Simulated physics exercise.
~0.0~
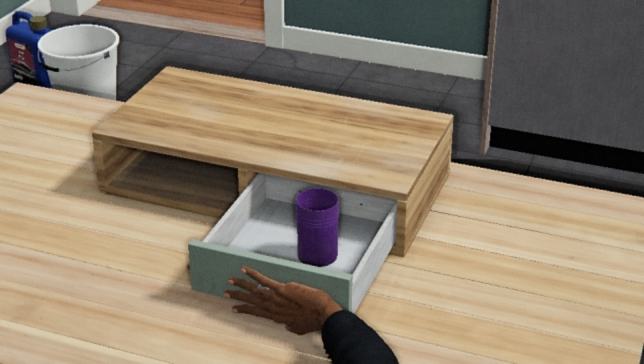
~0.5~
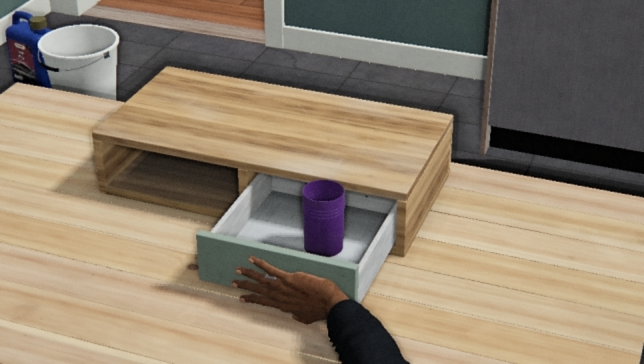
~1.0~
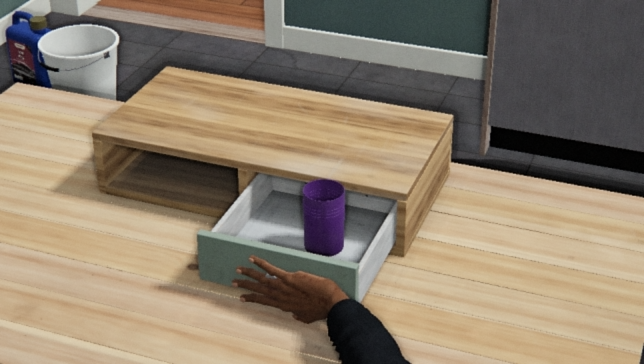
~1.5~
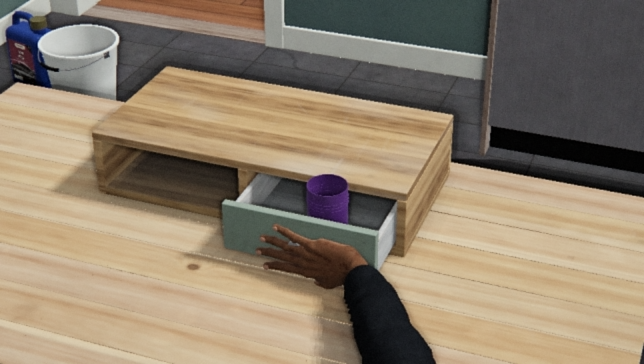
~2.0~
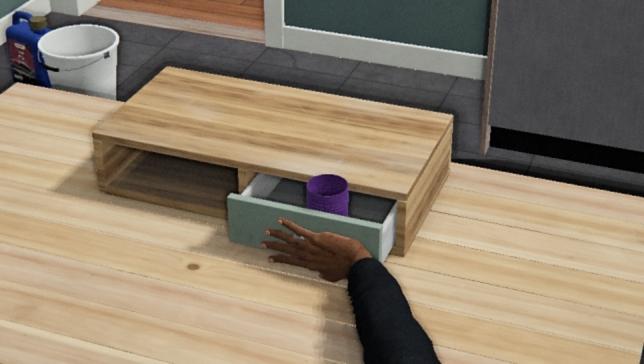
The green-fronted drawer holding an upright purple beaker was slowly pushed by a hand toward the wooden chest, paused briefly, then slid farther in, but it jammed while still partly open, with the beaker's top showing above the front.
